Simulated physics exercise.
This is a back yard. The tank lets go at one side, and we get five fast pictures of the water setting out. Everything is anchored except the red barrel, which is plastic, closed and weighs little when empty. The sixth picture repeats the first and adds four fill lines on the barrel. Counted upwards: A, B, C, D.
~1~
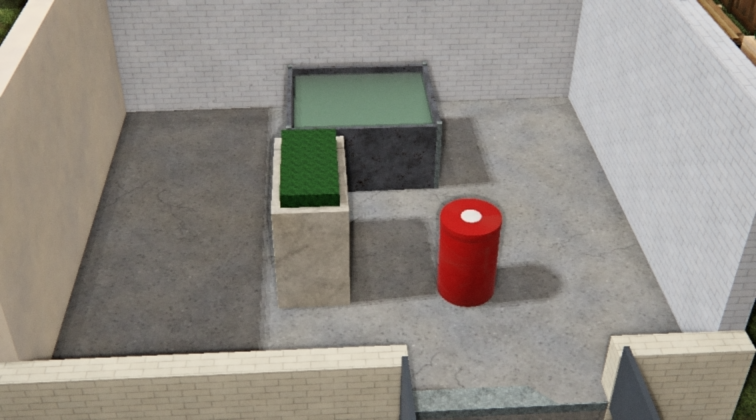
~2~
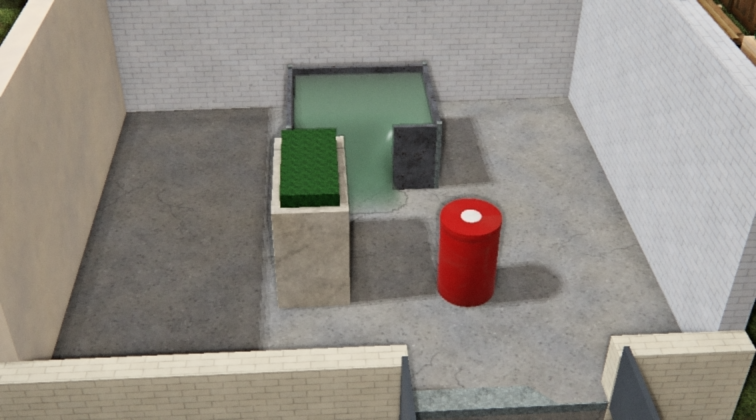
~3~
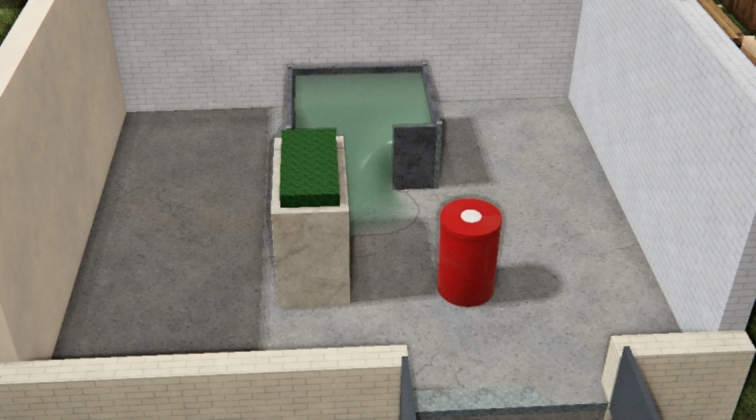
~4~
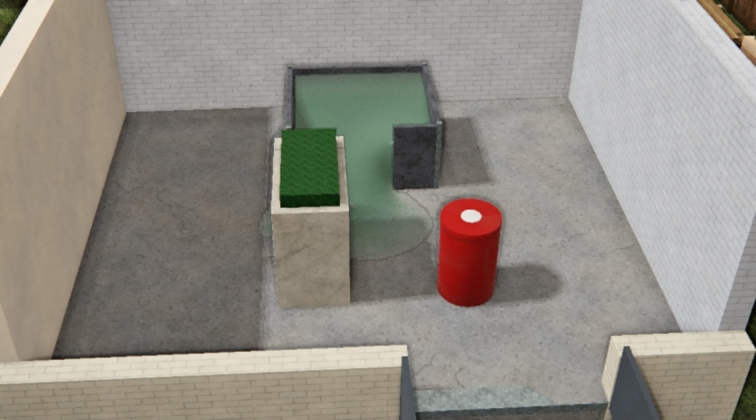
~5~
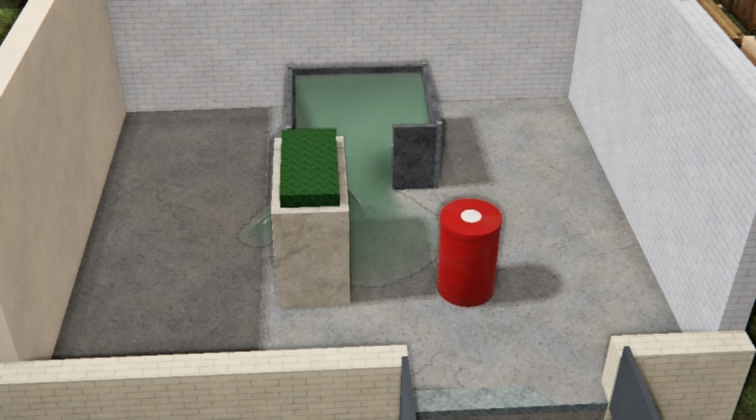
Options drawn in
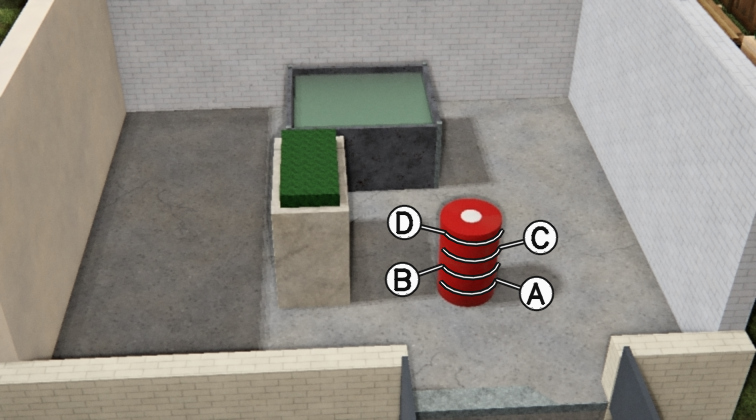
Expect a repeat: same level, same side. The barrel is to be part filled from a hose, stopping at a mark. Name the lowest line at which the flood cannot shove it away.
The answer is level B.
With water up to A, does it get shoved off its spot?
Yes, it does.
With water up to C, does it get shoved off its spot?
No.
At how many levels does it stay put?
Three.
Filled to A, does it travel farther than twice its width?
No, it does not.
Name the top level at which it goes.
The answer is A.
On the marked copy, A at (471, 293); B at (473, 277); C at (474, 261); D at (476, 244); from the bottom up A, B, C, D.
For level A, it is pushed about its own width away.
For level B, it does not move.
For level C, it does not move.
For level D, it does not move.
